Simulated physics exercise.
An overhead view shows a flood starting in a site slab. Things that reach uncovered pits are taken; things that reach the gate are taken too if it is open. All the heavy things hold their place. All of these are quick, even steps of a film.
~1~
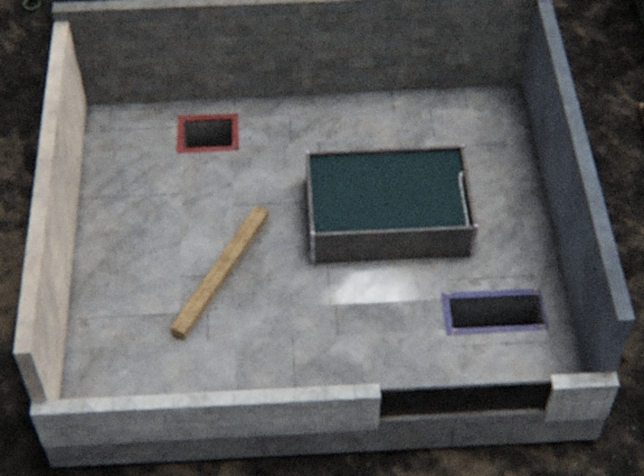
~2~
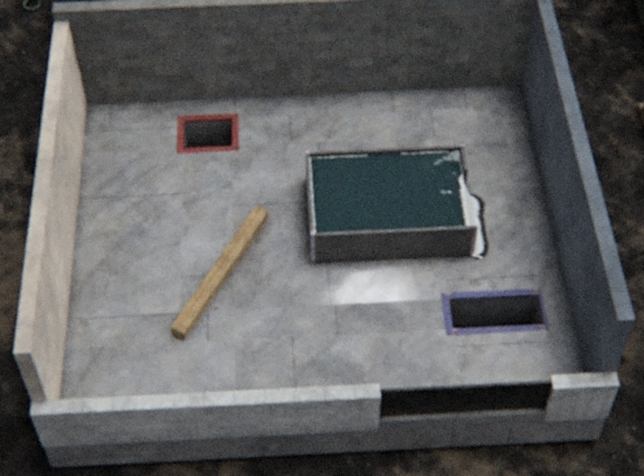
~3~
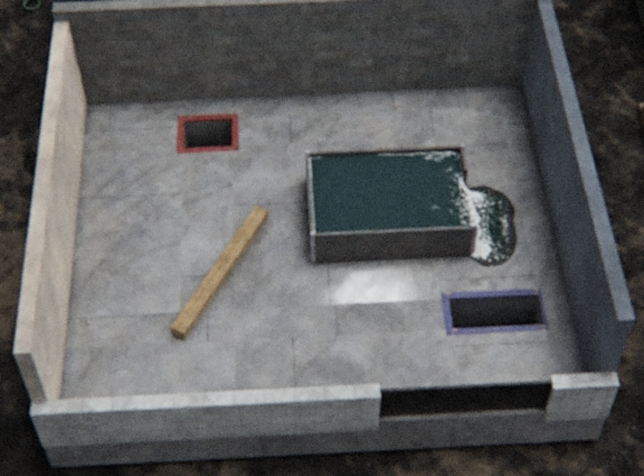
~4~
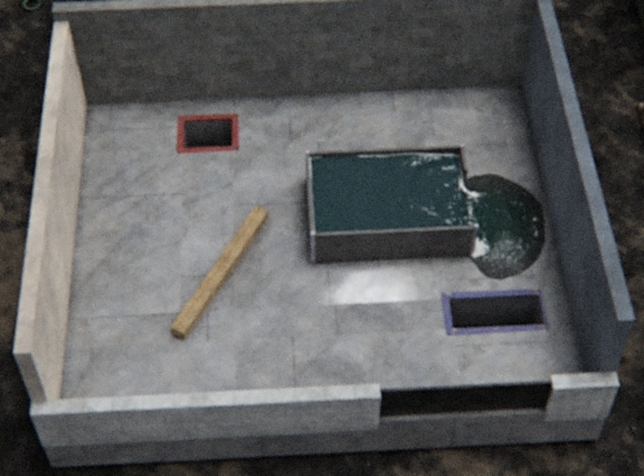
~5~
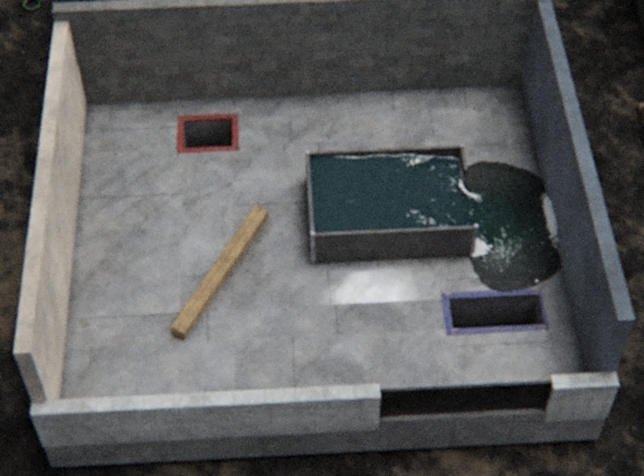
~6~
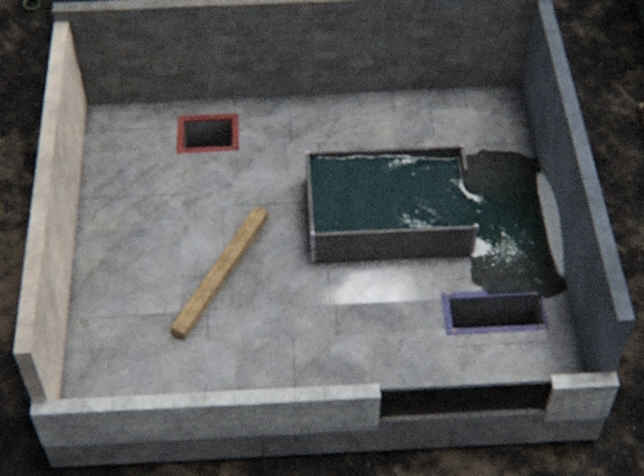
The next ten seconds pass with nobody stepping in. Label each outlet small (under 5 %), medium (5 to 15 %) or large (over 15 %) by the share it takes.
Labels: Gate: Small, red pit: Medium, blue pit: Large.
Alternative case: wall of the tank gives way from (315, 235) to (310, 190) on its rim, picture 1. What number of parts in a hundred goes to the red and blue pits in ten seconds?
Shares: Red at 12 percent, blue at 4 percent.
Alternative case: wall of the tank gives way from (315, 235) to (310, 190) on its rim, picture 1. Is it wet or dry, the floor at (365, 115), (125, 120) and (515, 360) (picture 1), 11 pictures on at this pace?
Spot by spot: Unaffected, then unaffected, then unaffected.
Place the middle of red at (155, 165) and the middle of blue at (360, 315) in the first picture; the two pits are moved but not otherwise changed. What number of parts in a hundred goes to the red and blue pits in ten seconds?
The red pit takes 6 per cent, and the blue pit takes 10 per cent.
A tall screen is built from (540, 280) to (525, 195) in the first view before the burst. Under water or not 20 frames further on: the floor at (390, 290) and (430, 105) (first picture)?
Going in order, I'd say kept out of it and drenched.
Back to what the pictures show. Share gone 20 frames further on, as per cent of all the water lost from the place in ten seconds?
My figure: 30 percent.
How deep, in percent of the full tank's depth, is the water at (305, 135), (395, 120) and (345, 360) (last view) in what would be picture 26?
About 0, 8 and 4 per cent.
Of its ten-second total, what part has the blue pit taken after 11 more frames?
By then roughly 15 percent of the ten-second total is in.
A moment on, water covers 10 % of the floor; the gate 0 %, the red pit 0 %, the blue pit 1 %.
Next, water covers 20 % of the floor; the gate 0 %, the red pit 0 %, the blue pit 3 %.
Then, water covers 35 % of the floor; the gate 0 %, the red pit 0 %, the blue pit 10 %.
Later, water covers 70 % of the floor; the gate 0 %, the red pit 3 %, the blue pit 18 %.
In the end, water covers 90 % of the floor; the gate 0 %, the red pit 8 %, the blue pit 24 %.
